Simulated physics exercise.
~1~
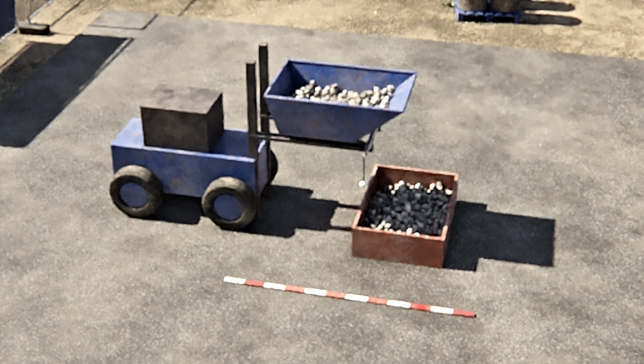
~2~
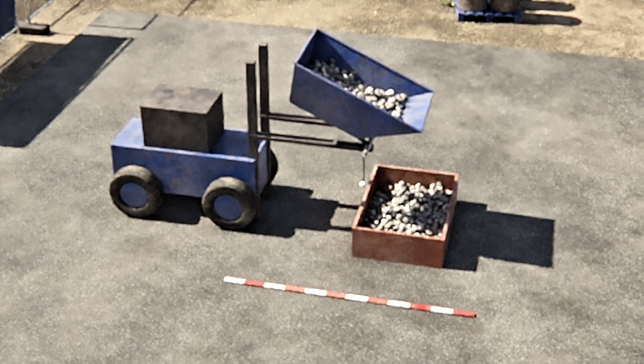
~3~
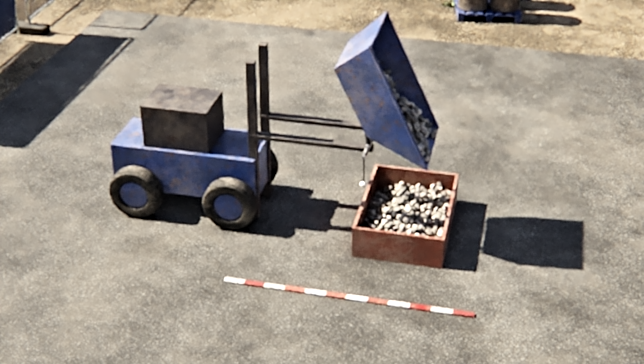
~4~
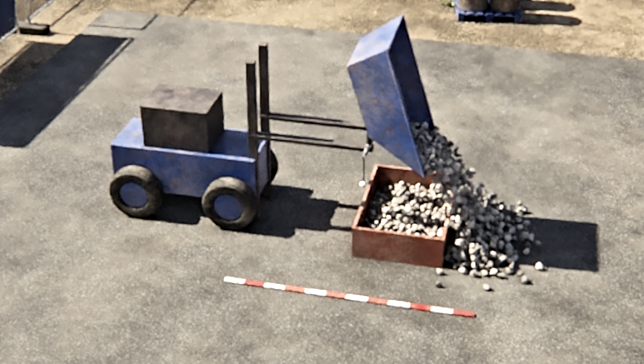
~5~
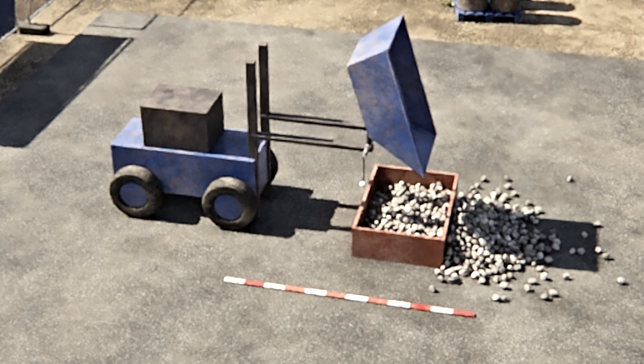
A blue truck tips its skip of stones, which spill beyond the full bin.
